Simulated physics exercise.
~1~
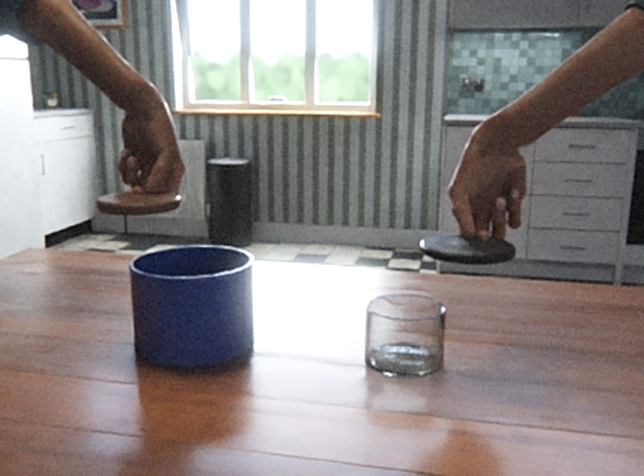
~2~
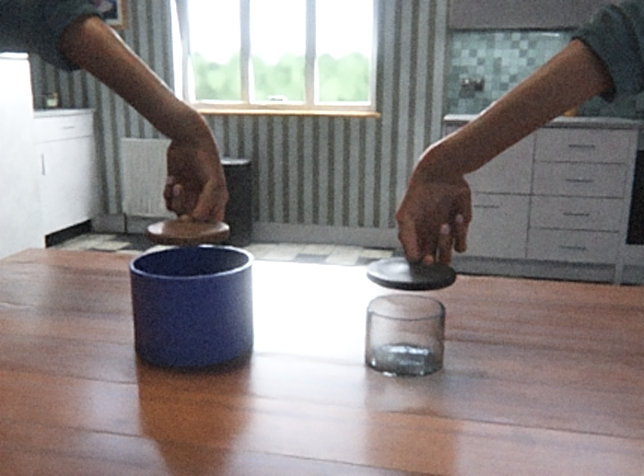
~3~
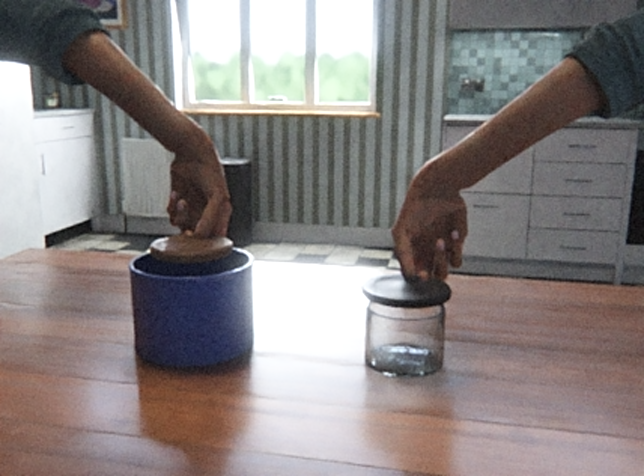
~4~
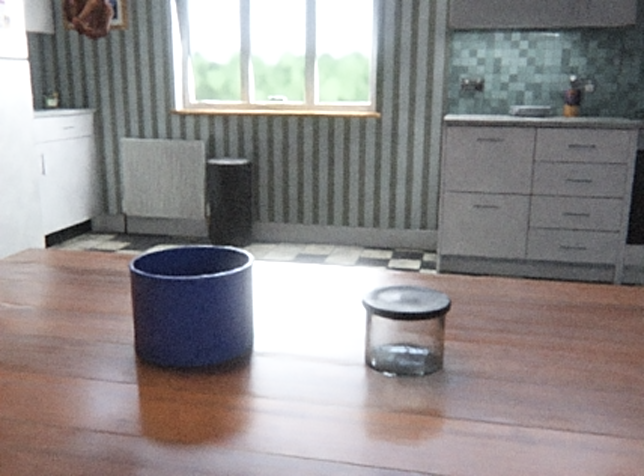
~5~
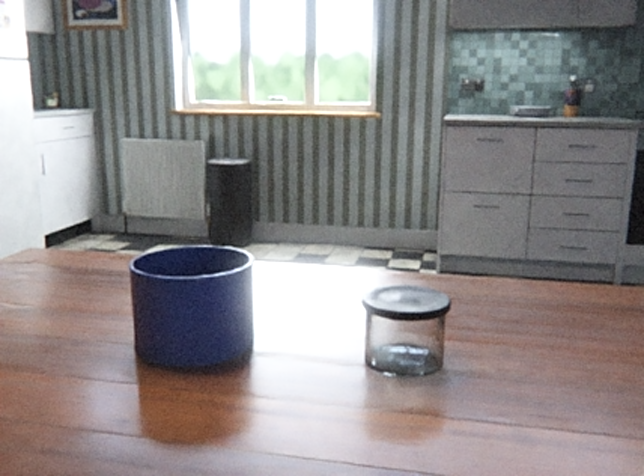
In a kitchen, two hands lower lids; the black covers the glass, the brown drops inside the blue pot.
